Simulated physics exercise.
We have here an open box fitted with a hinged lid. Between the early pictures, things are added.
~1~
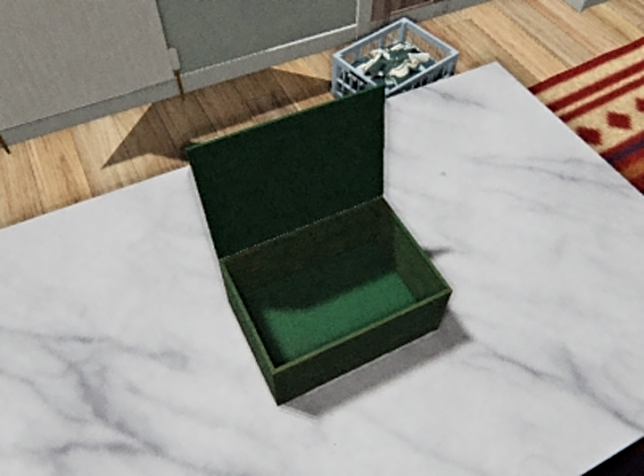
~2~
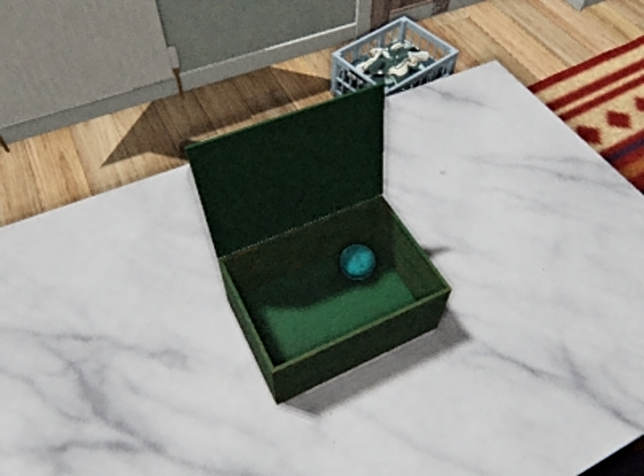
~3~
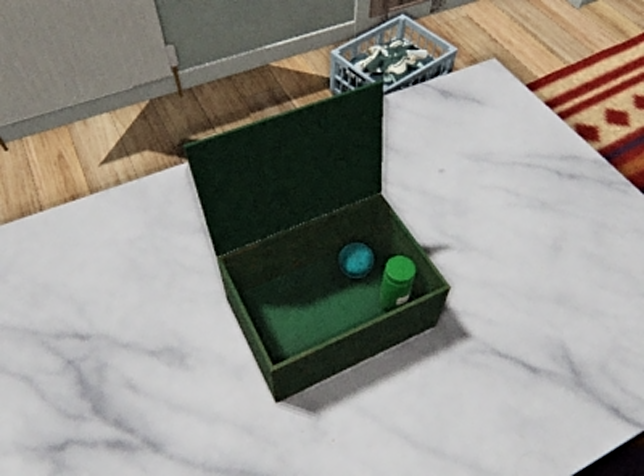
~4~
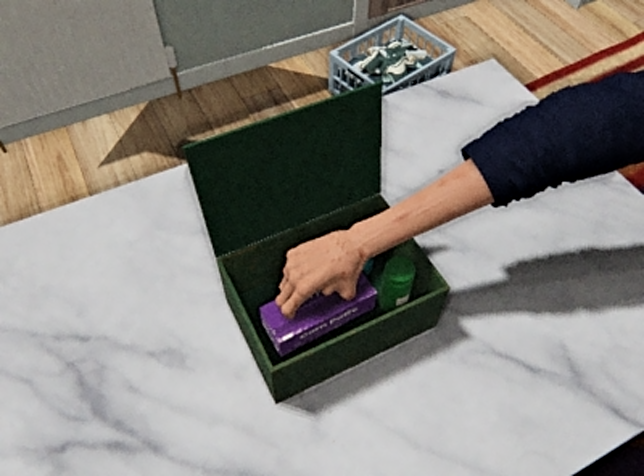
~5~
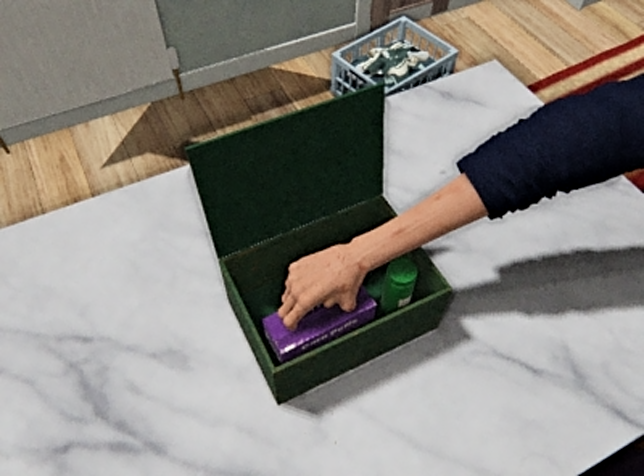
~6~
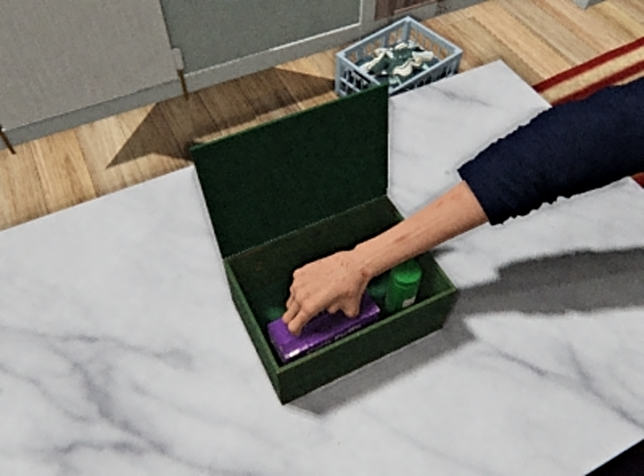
On a white marble tabletop, an open green box with a hinged lid sits empty, then holds a turquoise ball, and next a green container beside it. A hand reaches in from the right, gripping a purple carton, and lowers it slightly into the front of the box, still holding it.
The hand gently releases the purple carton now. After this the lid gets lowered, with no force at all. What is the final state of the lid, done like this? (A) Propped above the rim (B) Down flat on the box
Answer: B.
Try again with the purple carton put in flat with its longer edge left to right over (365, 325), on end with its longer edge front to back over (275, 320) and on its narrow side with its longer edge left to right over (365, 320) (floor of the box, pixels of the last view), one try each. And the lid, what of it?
The lid stays partly open the first time, stays partly open the second time and stays partly open the third time.
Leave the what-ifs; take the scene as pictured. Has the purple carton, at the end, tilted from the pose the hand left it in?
Looking at the last picture, it is left as set.
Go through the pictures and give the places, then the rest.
In the first picture, the last thing is not in view yet.
In the second picture, the last thing is not in view yet; turquoise ball (357, 262).
In the third picture, the last thing is not in view yet; turquoise ball (356, 260).
The fourth picture shows still above its spot; purple carton (318, 308).
The fifth picture shows still above its spot; purple carton (319, 319).
The sixth picture shows put in, still held; purple carton (323, 324).
Then, 1.30 s on from there, lid 78° above the rim.
Then, 1.70 s on from there, lid 49° above the rim.
Then, 2.10 s on from there, lid 9° above the rim.
In the end, lid shut; all 3 unmoved. At the end, from the last picture's camera, purple carton near (323, 325).
